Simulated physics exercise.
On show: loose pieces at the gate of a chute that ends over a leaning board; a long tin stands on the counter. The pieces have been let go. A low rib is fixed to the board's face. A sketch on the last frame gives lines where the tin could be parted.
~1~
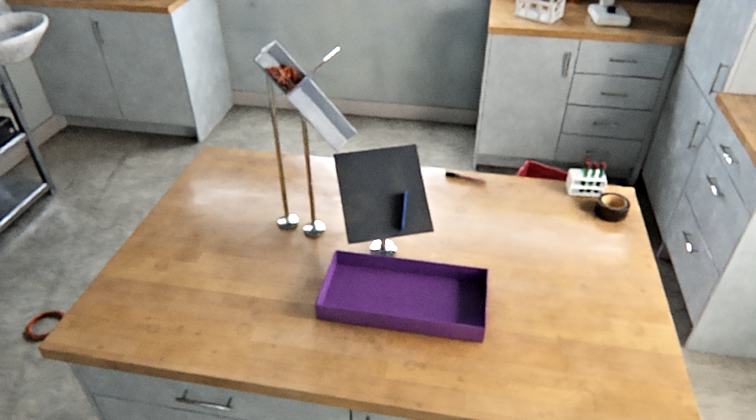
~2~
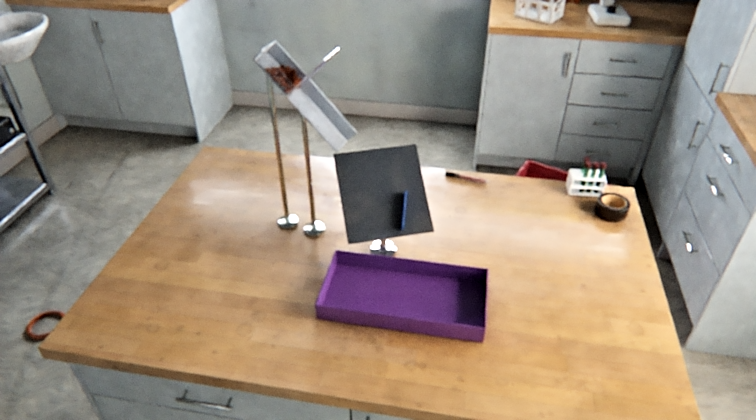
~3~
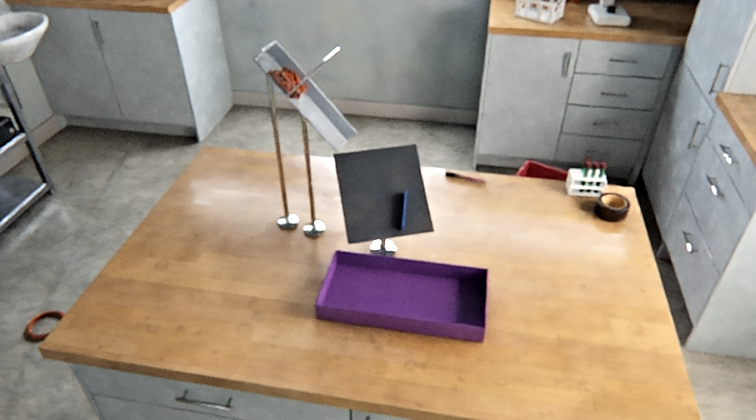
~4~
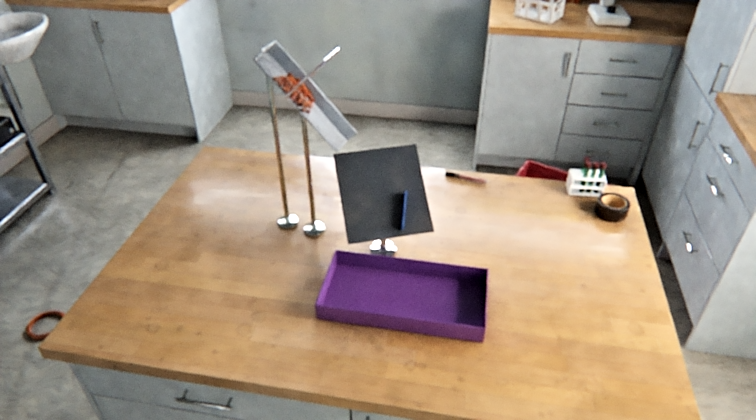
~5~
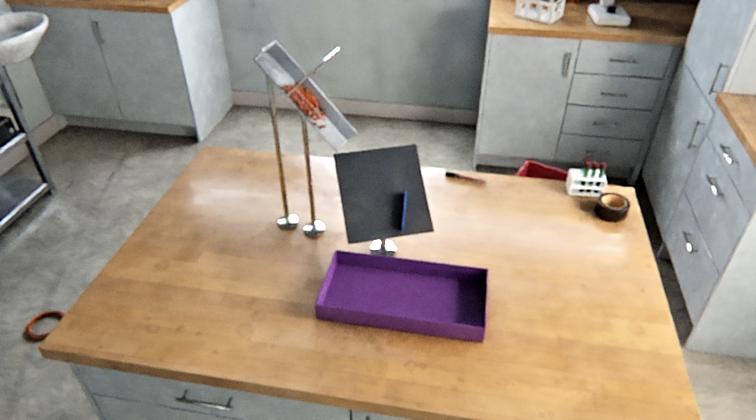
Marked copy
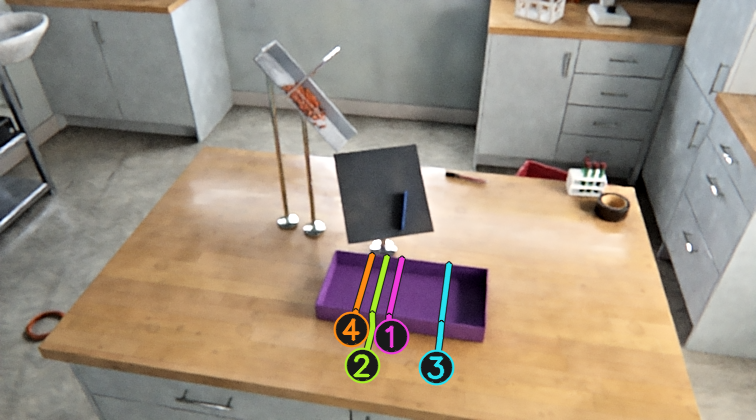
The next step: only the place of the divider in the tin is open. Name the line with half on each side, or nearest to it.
Take 1.
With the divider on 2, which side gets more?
More lands on the right.
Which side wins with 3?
The left side.
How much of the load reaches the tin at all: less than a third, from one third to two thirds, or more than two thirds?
More than two thirds.
On the marked copy, line 1 crosses the front rim at (389, 315); line 2 crosses the front rim at (372, 312); line 3 crosses the front rim at (441, 322); line 4 crosses the front rim at (355, 310).
Choosing 1, of what is caught, about half on the left of the divider, about half on the right.
Choosing 2, of what is caught, a small part on the left of the divider, nearly all on the right.
Choosing 3, of what is caught, nearly all on the left of the divider, a stray few on the right.
Choosing 4, of what is caught, none on the left of the divider, all on the right.
